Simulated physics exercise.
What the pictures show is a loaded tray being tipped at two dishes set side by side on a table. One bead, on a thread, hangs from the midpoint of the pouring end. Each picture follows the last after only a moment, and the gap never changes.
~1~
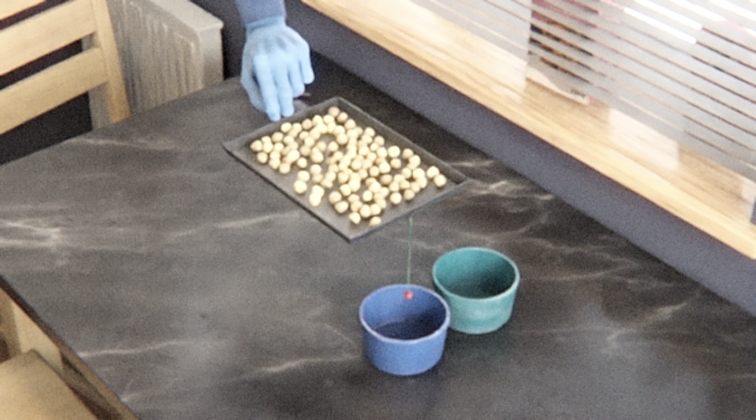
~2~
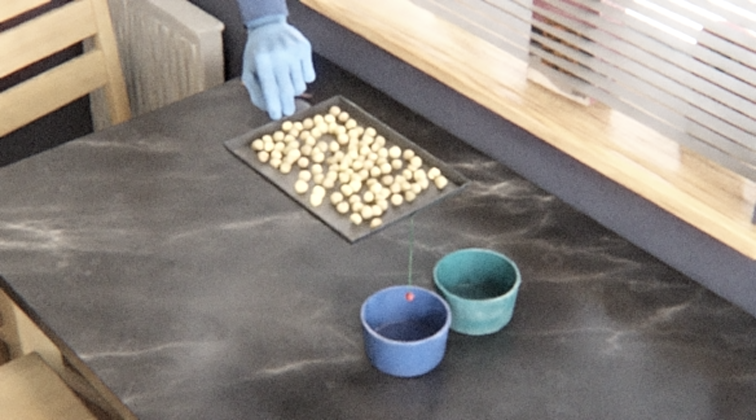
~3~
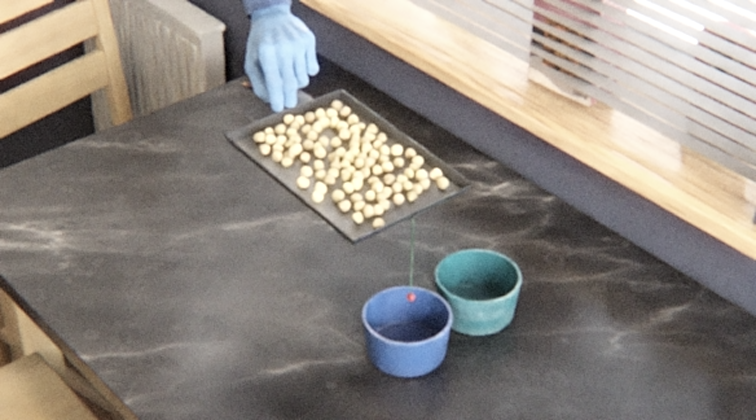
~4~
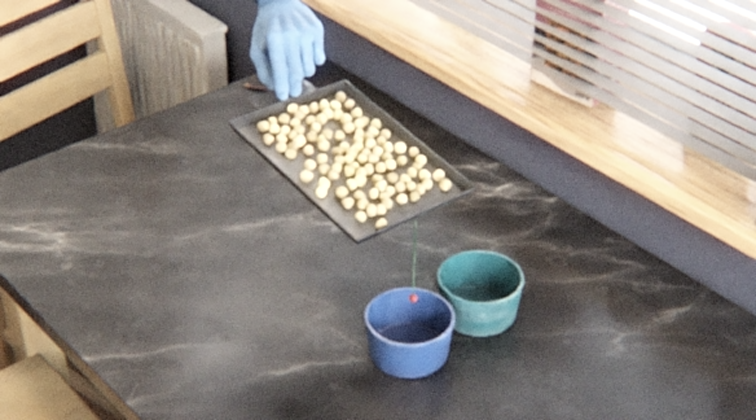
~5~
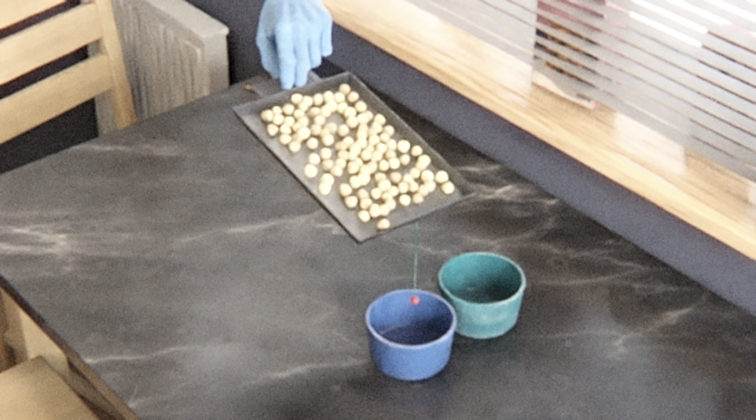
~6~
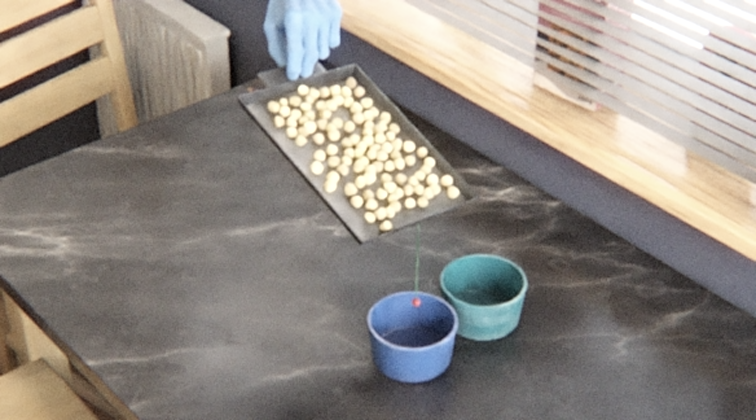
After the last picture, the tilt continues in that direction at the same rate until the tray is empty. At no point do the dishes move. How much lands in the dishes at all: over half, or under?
Basically it's a mostly caught load, that one.
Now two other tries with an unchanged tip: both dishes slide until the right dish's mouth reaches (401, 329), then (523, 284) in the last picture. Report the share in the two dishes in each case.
10 and 80 %.
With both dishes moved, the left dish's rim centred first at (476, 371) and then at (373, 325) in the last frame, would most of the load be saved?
Catch, run one: Below the halfway mark; run two: Below the halfway mark.
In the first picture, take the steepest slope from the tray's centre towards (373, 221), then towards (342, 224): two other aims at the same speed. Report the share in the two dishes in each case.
You'd see roughly 30 per cent the first time and 10 per cent the second.
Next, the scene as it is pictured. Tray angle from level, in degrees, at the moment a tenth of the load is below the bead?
About 65°.
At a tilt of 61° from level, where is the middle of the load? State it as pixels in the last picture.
(451, 200).
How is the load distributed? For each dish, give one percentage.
Left dish: 20 per cent; right dish: 50 per cent.
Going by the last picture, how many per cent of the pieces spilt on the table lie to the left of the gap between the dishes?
Looks like close to 10 per cent of it.
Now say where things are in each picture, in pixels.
Corners of the pouring end (351, 234) and (463, 180), level; middle of the load (346, 161), macadamia nuts; left dish (433, 349); right dish (504, 308); bead on its thread (408, 295), in the first picture.
Corners of the pouring end (353, 236) and (464, 181), level; middle of the load (347, 161), in the second picture.
Corners of the pouring end (355, 235) and (466, 183), tipped barely, lowest at the right corner; middle of the load (349, 158), in the third picture.
Corners of the pouring end (358, 235) and (469, 186), tipped a little, lowest at the right corner; middle of the load (352, 153), in the fourth picture.
Corners of the pouring end (361, 236) and (471, 190), tipped a little, lowest at the right corner; middle of the load (356, 149), in the fifth picture.
Corners of the pouring end (364, 237) and (472, 195), tipped clearly, lowest at the right corner; middle of the load (362, 146); left dish (441, 356); right dish (512, 315), in the sixth picture.
Just after the last frame, tray tipped steeply; the larger part on the tray; just a few in the left dish; about a tenth in the right dish; just a few outside both; roughly a quarter in the air.
A moment on, tray tipped right over; roughly a quarter in the left dish; roughly half in the right dish; roughly a quarter outside both; about a tenth in the air.
Further on, tray tipped past a quarter turn; roughly a quarter in the left dish; roughly half in the right dish; roughly a quarter outside both.
When it is over, tray tipped past a quarter turn; roughly a quarter in the left dish; roughly half in the right dish; roughly a quarter outside both.
